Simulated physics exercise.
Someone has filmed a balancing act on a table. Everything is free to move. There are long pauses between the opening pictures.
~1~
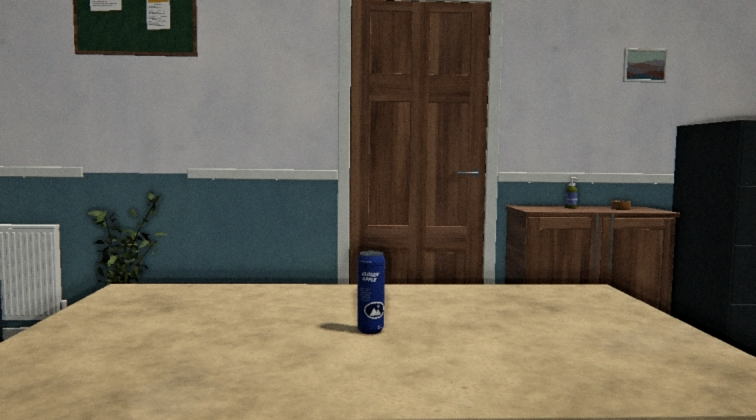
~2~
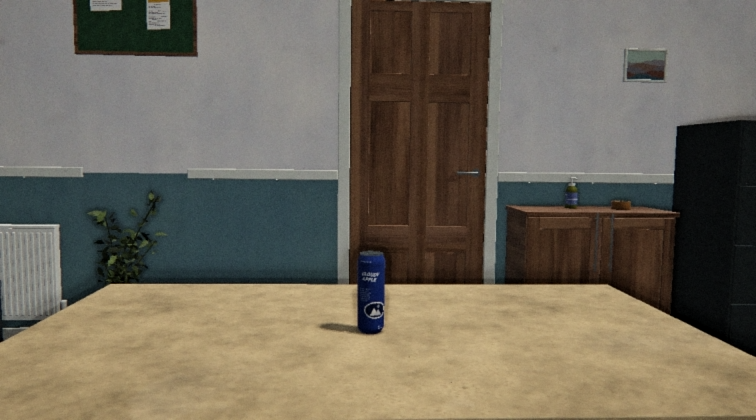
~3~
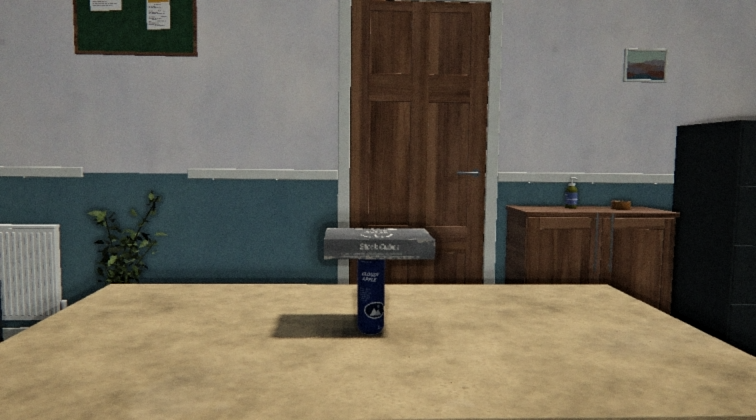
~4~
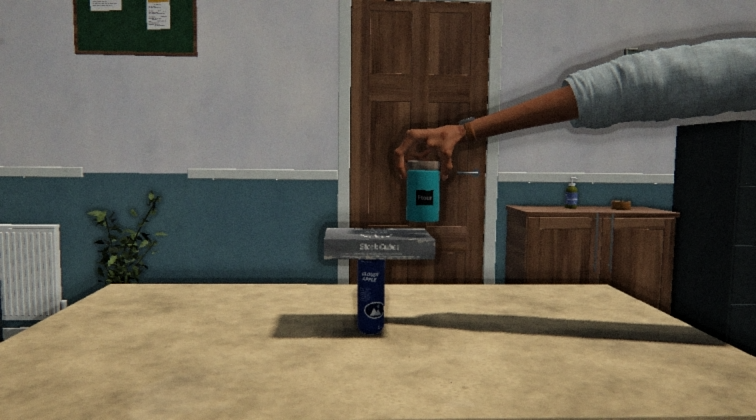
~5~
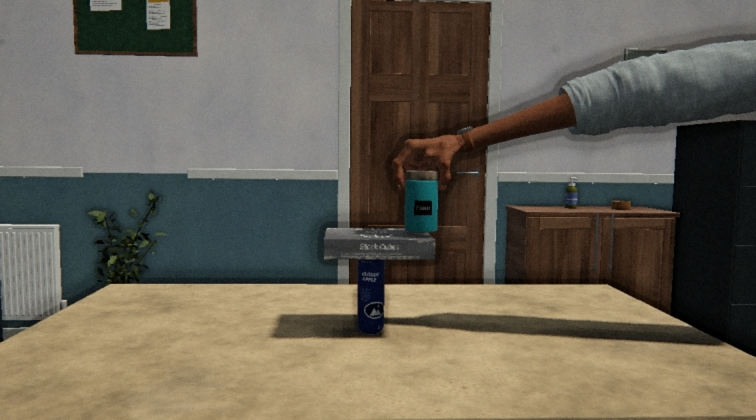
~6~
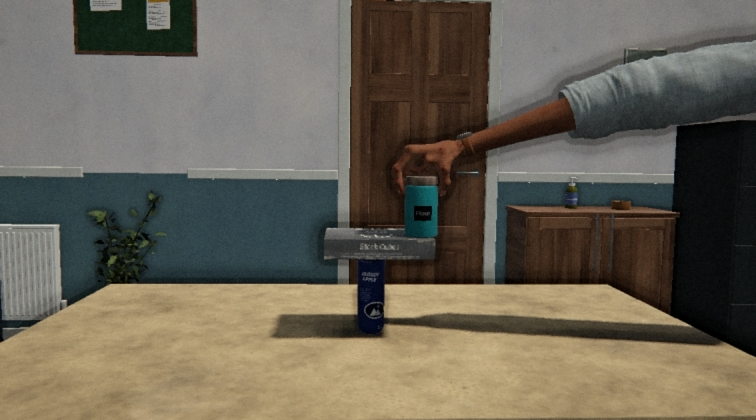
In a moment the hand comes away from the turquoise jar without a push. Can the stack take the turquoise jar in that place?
The stack comes apart.
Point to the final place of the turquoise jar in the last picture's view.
At about (477, 327).
Then, 0.30 s on from there, turquoise jar now fallen; grey packet turned 37° from how it was put.
Then, 0.40 s on from there, grey packet now fallen.
Then, 0.60 s on from there, things are still on the move.
In the end, fallen, grey packet and turquoise jar; blue can unmoved. At the end, from the last picture's camera, turquoise jar near (477, 327). The stack gives way.
